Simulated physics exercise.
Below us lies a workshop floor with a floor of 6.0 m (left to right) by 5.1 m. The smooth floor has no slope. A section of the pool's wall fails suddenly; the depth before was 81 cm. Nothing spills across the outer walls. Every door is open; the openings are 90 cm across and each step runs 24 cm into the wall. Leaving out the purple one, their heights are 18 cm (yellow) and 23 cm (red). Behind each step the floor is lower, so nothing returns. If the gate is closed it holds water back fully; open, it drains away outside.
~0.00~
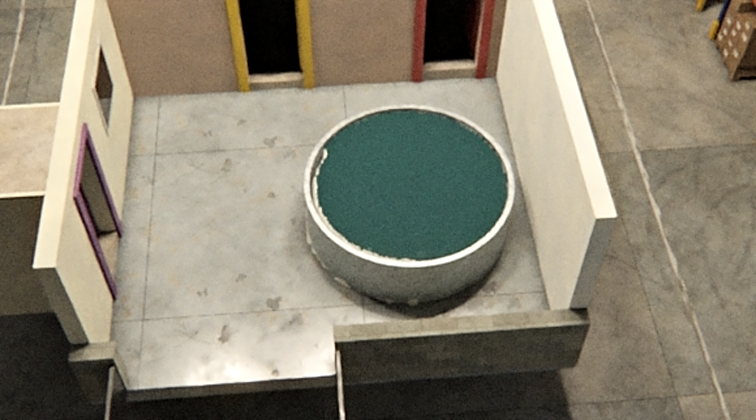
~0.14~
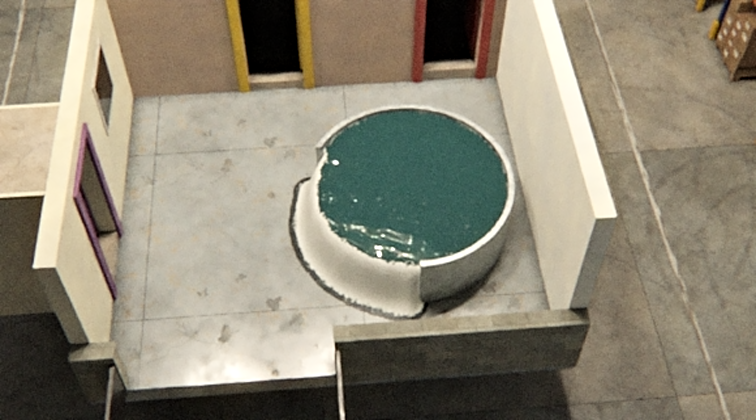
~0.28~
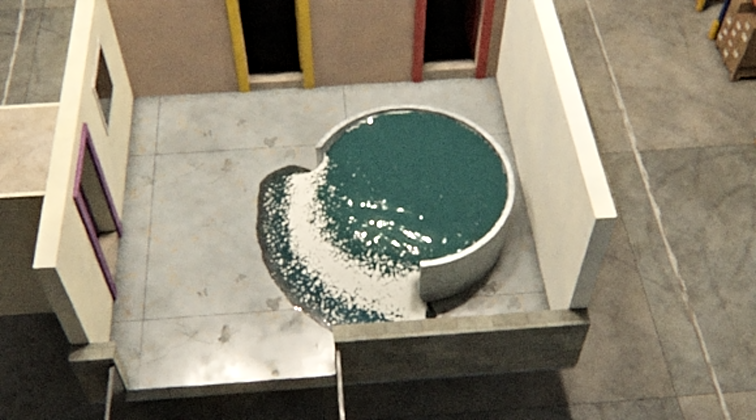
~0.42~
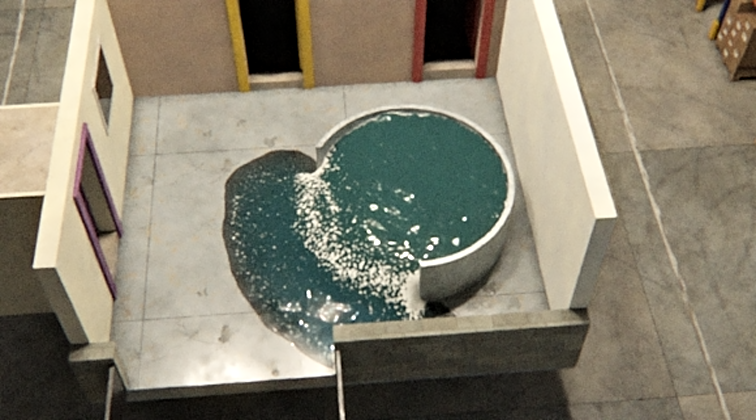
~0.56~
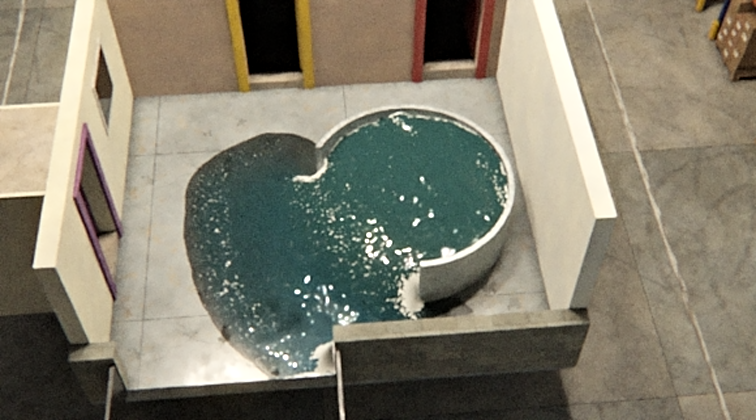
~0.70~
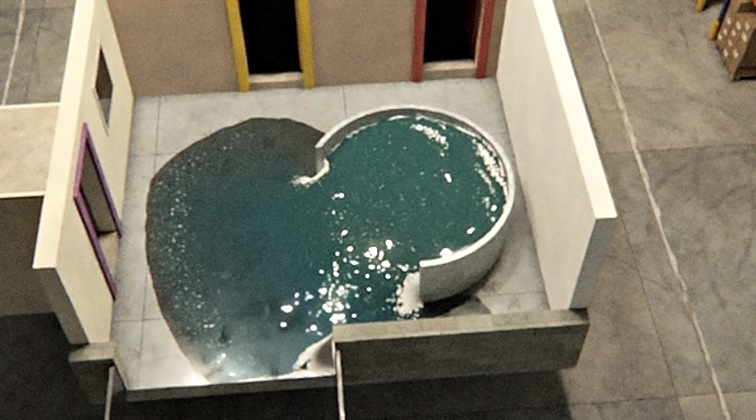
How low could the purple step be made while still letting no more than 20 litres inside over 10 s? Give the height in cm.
At least 32 cm or so.
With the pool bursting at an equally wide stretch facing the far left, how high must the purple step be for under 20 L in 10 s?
Then roughly 18 cm.
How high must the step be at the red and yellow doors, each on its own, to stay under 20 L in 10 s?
About 14.0 cm at red and 8.0 cm at yellow.
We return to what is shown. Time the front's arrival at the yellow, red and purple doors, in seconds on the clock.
Yellow 1.1 s, red 4.0 s, purple 0.8 s.
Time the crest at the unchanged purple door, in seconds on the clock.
At about 2.4 s.
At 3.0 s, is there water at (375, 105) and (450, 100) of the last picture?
In turn: Not reached, still dry.
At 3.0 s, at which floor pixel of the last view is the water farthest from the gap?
Around (134, 99).
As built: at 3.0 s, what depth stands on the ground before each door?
Depths in cm: Yellow 5, red 0, purple 32.
After 1.4 s water covers 70 % of the floor, deepest (40 cm) near (354, 356); 34 cm at the purple door, 15 litres in over its 19 cm step.
After 3.0 s water covers 75 % of the floor, deepest (34 cm) near (108, 363); 32 cm at the purple door, 153 litres in over its 19 cm step.
After 10.0 s water covers 100 % of the floor, deepest (17 cm) near (479, 162); 7 cm at the purple door, 185 litres in over its 19 cm step.
At the purple door as built, the water arrived by 0.9 s and peaked near 39 cm at 2.4 s.
With a step of 29 cm, 41 litres would have come in within the 10 s; with 39.5 cm, 1 litre. So under 20 litres takes about 32 cm.
